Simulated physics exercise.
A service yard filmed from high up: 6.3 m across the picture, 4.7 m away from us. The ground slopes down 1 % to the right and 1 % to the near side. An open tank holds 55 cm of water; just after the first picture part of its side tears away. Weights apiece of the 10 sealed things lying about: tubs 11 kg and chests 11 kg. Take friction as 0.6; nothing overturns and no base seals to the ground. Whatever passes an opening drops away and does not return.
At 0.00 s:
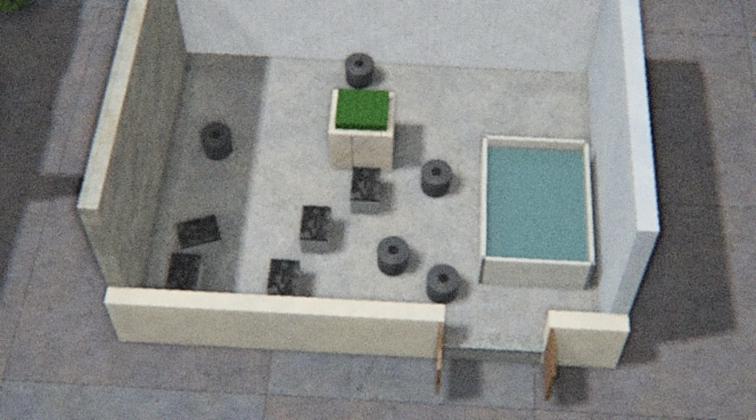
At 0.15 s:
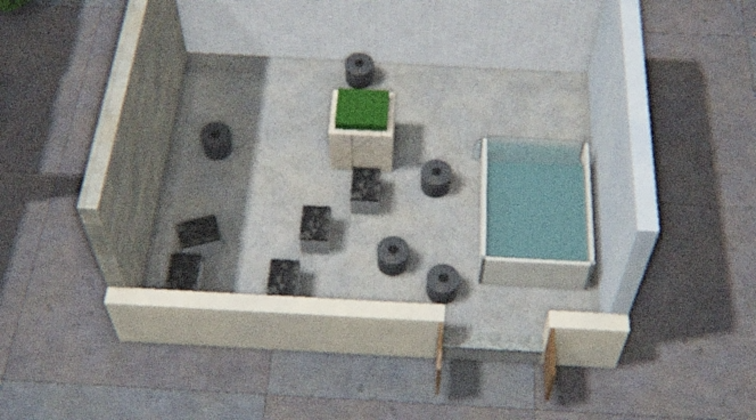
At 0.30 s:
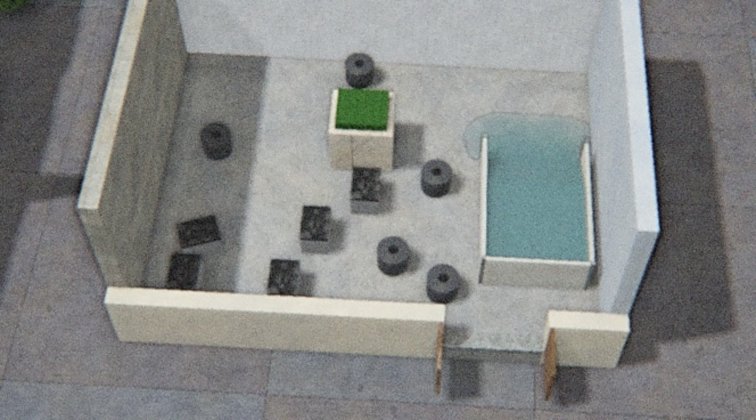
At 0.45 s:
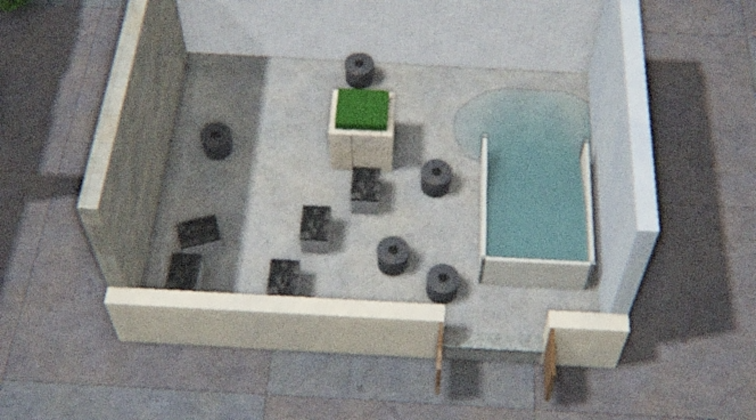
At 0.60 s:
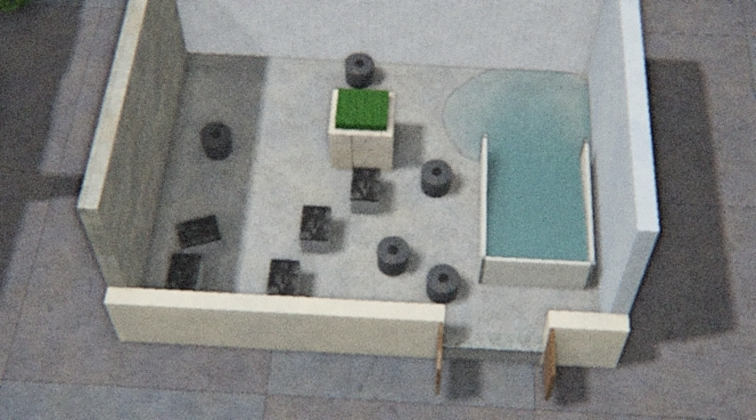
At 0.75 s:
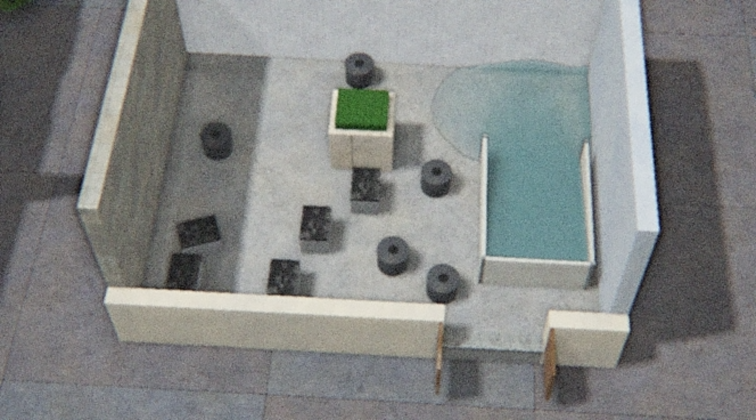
We see a walled yard from above, with dark tubs and chests standing around a planter and a water tank. The tank's far side opens, and water spreads in a rounded sheet toward the back wall while the objects stay still.
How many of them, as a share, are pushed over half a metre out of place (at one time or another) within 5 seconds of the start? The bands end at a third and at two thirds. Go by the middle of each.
Share: Less than a third.
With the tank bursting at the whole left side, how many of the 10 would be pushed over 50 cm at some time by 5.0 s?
Then 8.
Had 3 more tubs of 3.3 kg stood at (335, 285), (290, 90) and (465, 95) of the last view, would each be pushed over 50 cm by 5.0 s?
In that order: Short of it, more, past it.
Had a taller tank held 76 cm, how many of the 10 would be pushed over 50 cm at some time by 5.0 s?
In that case 3 of them.
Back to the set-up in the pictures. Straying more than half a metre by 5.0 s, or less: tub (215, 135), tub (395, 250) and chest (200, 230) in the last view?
In that order: Over, less, short of it.
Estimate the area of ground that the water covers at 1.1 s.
About 7.5 m2.
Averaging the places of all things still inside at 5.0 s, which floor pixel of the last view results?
Near (300, 237).
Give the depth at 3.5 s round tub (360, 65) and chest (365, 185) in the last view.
Roughly 5 and 0 cm.
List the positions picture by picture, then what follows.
A tub at (215, 135), on the bottom; a tub at (443, 278), on the bottom; water covers 2.9 m2; 0 of 10 have shifted, in the first picture.
A tub at (215, 135) rests on the ground; a tub at (443, 278) rests on the ground; water covers 3.6 m2; 0 of 10 have shifted, in the second picture.
A tub at (215, 135), on the bottom; a tub at (443, 278) rests on the ground; 4.5 m2 under water; 0 of 10 have shifted, in the third picture.
A tub at (215, 135) rests on the ground; a tub at (443, 278) rests on the ground; 5.5 m2 under water; 0 of 10 have shifted, in the fourth picture.
A tub at (215, 135) rests on the ground; a tub at (443, 278) rests on the ground; water covers 6.5 m2; 0 of 10 have shifted, in the fifth picture.
A tub at (215, 135) rests on the ground; a tub at (443, 278) rests on the ground; water covers 6.9 m2; 0 of 10 have shifted, in the sixth picture.
After 1.1 s 0 of 10 are over 50 cm from their spots; 0 afloat.
After 2.2 s 0 of 10 are over 50 cm from their spots; 0 afloat.
After 3.5 s 1 of 10 are over 50 cm from their spots; 0 afloat.
After 5.0 s 2 of 10 are over 50 cm from their spots, and 2 have been at some point; 1 afloat.
